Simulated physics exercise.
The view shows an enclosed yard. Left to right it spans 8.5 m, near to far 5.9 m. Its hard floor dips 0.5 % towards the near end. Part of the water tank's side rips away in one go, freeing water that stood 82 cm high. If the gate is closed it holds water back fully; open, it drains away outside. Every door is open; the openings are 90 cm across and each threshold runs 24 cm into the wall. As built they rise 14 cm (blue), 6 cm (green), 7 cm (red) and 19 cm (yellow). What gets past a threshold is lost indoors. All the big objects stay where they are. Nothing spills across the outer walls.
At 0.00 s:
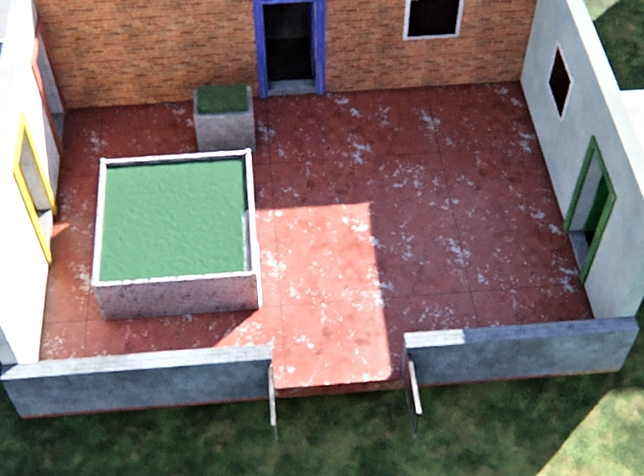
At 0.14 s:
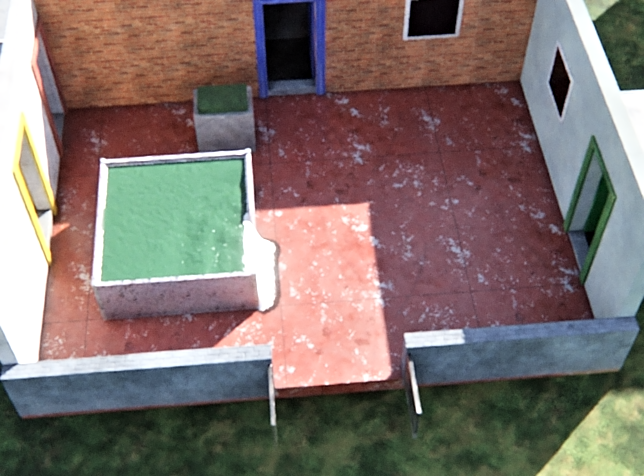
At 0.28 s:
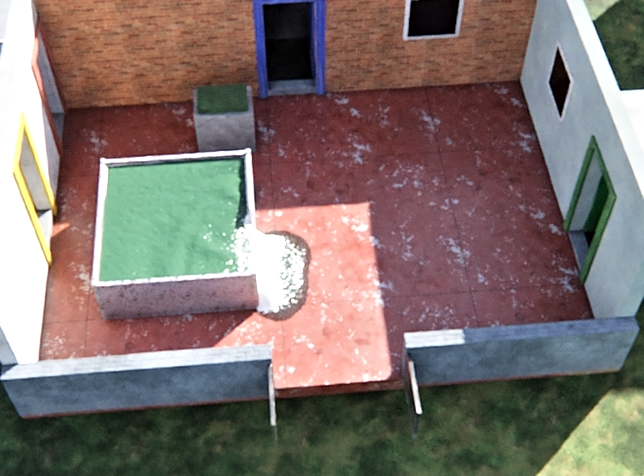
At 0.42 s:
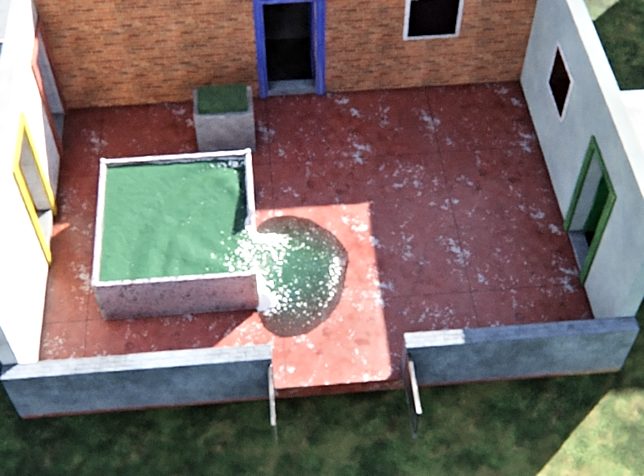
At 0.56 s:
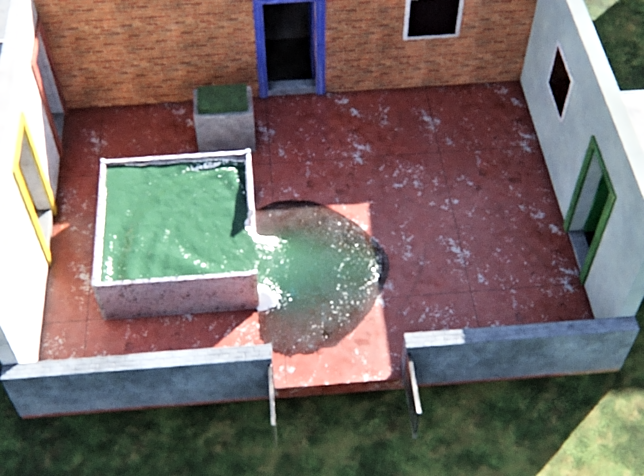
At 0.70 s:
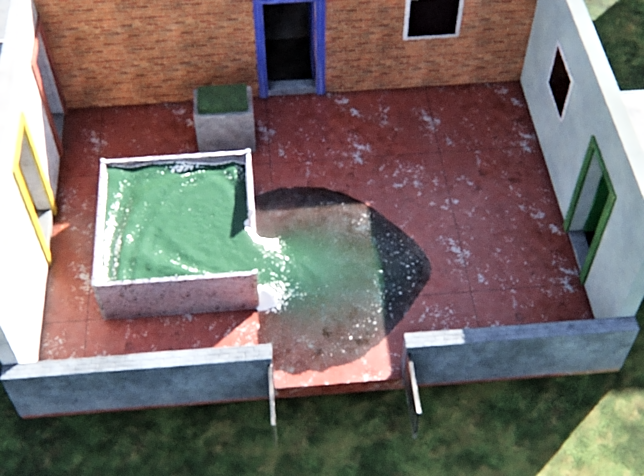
A walled yard with a worn red floor is seen from high above its near end, with a brick wall across the back. A square tank of green water stands on the left before a smaller planter-like block, with a blue-framed doorway behind, a yellow-framed one left and a green one right. Water bursts from the tank's right side and fans rightward across the floor, while the view stays still.
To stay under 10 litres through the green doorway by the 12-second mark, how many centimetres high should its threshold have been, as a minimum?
Some 27 cm above the ground.
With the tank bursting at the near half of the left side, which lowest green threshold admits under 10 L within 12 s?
About 14.5 cm.
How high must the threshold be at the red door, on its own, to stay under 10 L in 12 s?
Roughly 8.5 cm at red.
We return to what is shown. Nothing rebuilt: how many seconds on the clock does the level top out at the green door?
Near 2.8 s.
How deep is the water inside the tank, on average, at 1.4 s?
Roughly 59 cm on average.
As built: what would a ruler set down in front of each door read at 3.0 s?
In cm: Blue 0, green 26, red 0, yellow 0.
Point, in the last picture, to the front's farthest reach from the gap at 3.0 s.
Around (520, 85).
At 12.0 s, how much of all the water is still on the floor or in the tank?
Roughly 76 in a hundred.
After 1.4 s water covers 40 % of the floor, deepest (48 cm) near (264, 285); 8 cm at the green door, 0 litres in over its 6 cm threshold.
After 3.0 s water covers 50 % of the floor, deepest (40 cm) near (567, 351); 26 cm at the green door, 162 litres in over its 6 cm threshold.
After 12.0 s water covers 90 % of the floor, deepest (12 cm) near (602, 348); 10 cm at the green door, 471 litres in over its 6 cm threshold.
At the green door as built, the water arrived by 1.4 s and peaked near 26 cm at 2.8 s.
With a threshold of 24 cm, 24 litres would have come in within the 12 s; with 32.5 cm, 1 litre. So under 10 litres takes about 27 cm.
